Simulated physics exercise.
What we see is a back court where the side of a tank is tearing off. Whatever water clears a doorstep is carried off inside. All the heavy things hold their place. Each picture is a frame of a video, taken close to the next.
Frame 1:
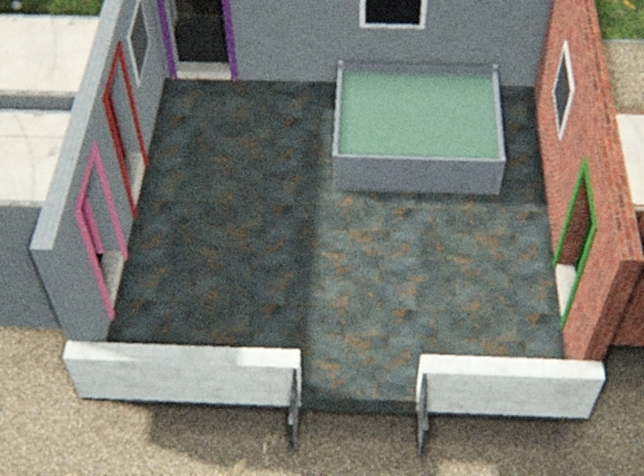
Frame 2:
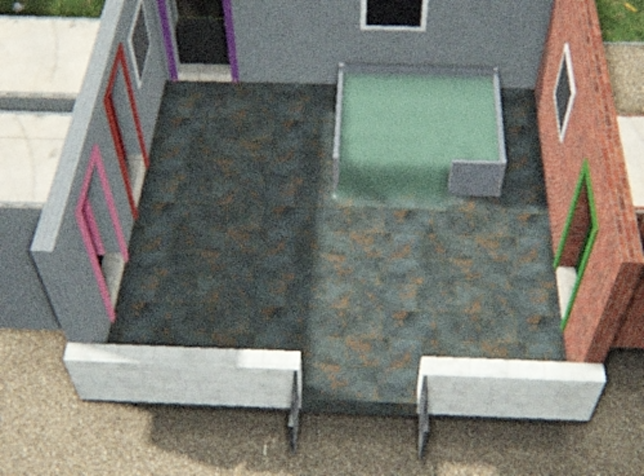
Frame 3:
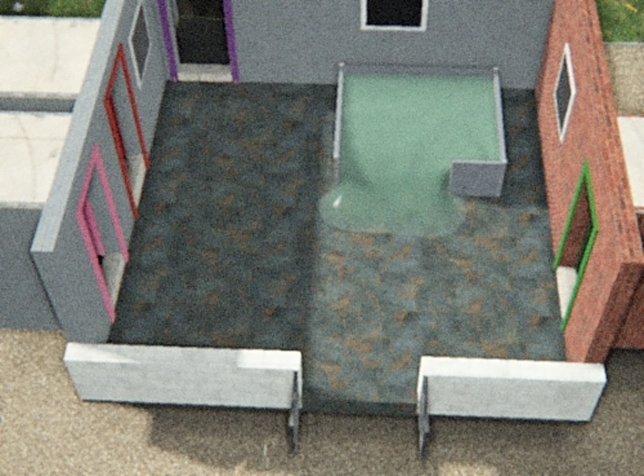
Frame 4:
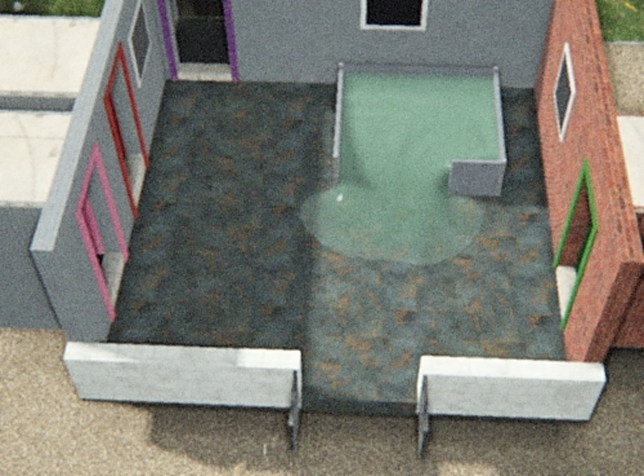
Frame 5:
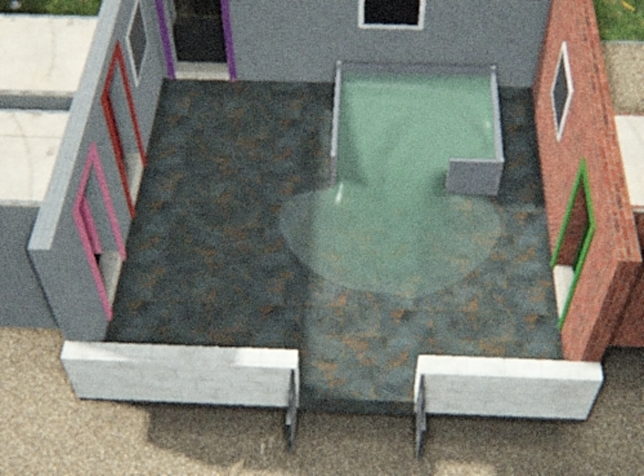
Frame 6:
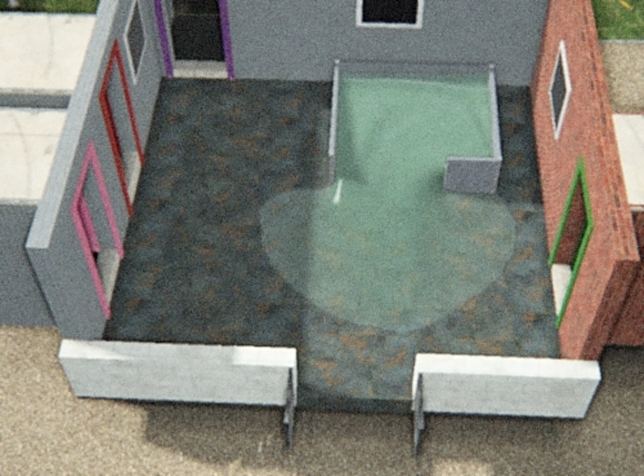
Tank of green water in a walled back court losing most of its front side, water pouring out and spreading across dark paving.
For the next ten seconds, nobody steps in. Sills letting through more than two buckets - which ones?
Outcome: Green door: At most two buckets. Red door: At most two buckets. Pink door: At most two buckets. Purple door: At most two buckets.
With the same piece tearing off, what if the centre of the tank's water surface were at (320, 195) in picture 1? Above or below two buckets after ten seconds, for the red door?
Result for red: It doesn't reach it.
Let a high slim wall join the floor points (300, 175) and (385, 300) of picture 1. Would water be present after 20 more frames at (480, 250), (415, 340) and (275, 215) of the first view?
Taking the points in order, they are inundated, inundated and high and dry.
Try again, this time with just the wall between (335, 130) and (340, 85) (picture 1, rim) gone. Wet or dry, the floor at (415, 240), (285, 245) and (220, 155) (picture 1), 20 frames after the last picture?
The first point is spared, the second spared, the third soaked.
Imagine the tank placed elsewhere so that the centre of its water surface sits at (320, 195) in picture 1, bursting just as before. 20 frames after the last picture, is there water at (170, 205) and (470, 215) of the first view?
The first spot is inundated, the second left dry.
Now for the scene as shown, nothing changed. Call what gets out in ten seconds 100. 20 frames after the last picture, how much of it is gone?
Near 50 in a hundred, I reckon.
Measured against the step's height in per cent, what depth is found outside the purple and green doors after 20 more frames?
The first comes to about 0 percent, the second to about 80 percent.
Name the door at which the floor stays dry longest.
Answer - the one in purple.
A moment on, water covers 40 % of the floor; the green door wet at the sill, nothing in, the red door not reached, the pink door not reached, the purple door not reached.
Next, water covers 50 % of the floor; the green door wet at the sill, nothing in, the red door not reached, the pink door not reached, the purple door not reached.
Then, water covers 55 % of the floor; the green door wet at the sill, nothing in, the red door not reached, the pink door wet at the sill, nothing in, the purple door not reached.
Later, water covers 95 % of the floor; the green door wet at the sill, nothing in, the red door wet at the sill, nothing in, the pink door wet at the sill, nothing in, the purple door wet at the sill, nothing in.
In the end, water covers 95 % of the floor; the green door wet at the sill, nothing in, the red door wet at the sill, nothing in, the pink door wet at the sill, nothing in, the purple door wet at the sill, nothing in.
